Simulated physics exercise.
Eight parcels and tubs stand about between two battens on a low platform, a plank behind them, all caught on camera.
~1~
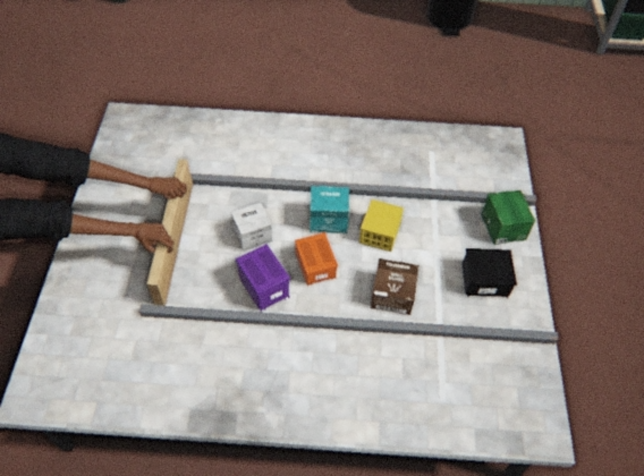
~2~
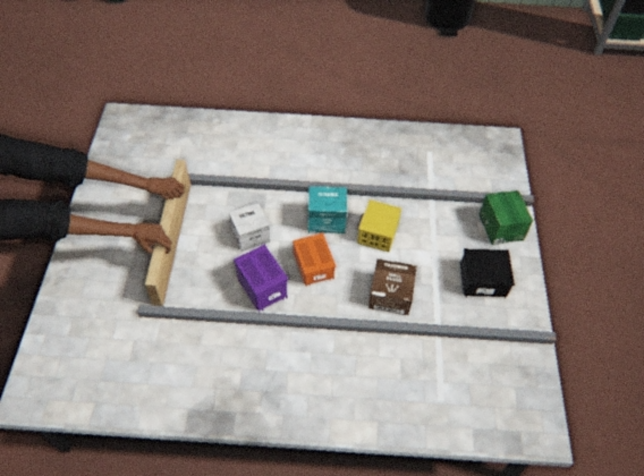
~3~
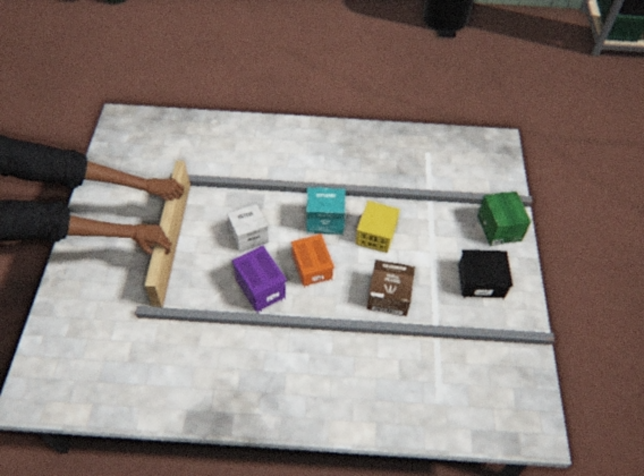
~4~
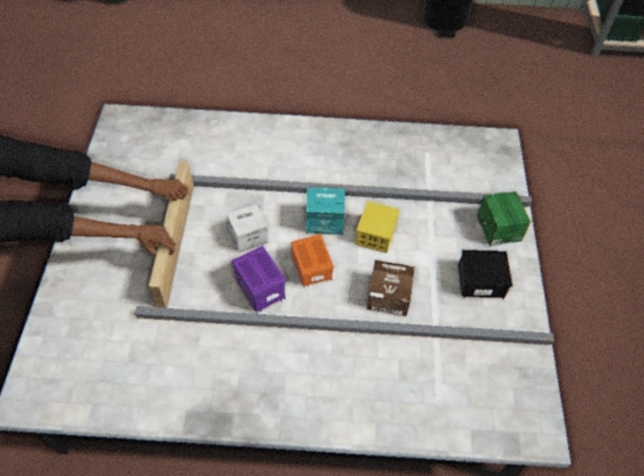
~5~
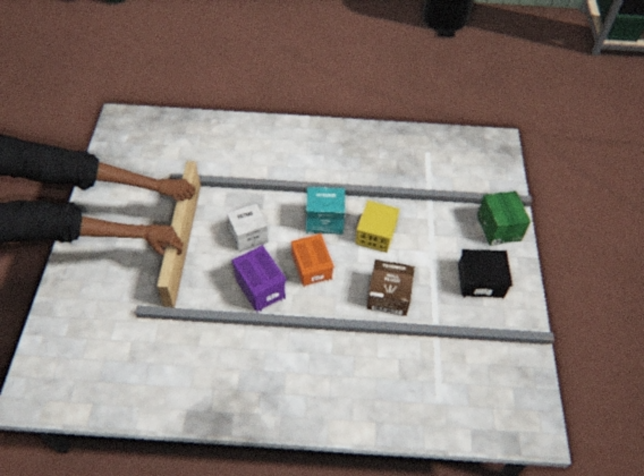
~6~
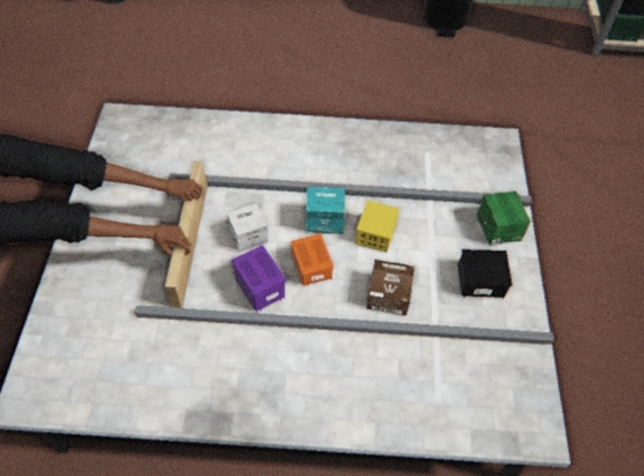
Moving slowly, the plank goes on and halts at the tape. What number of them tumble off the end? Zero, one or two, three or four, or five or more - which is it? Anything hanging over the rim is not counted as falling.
The right band is zero.
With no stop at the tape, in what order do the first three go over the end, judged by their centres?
That would be the green parcel, followed by the black tote and then the brown box.
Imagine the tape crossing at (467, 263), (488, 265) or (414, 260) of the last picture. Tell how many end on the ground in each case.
In order: 2, 3 and 0.
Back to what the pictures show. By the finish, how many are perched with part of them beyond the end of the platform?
The number would be 1.
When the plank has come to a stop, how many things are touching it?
Tally at the end: 3.
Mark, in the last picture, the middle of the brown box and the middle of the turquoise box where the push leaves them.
Near (495, 307) and (449, 205).
Soon after, none off yet; green parcel at rest near (503, 218); black tote at rest near (484, 274); brown box at rest near (391, 287).
After that, none off yet; green parcel at rest near (503, 218); black tote at rest near (484, 274); brown box displaced about its own width near (419, 295).
In the end, the number that fall off is zero.
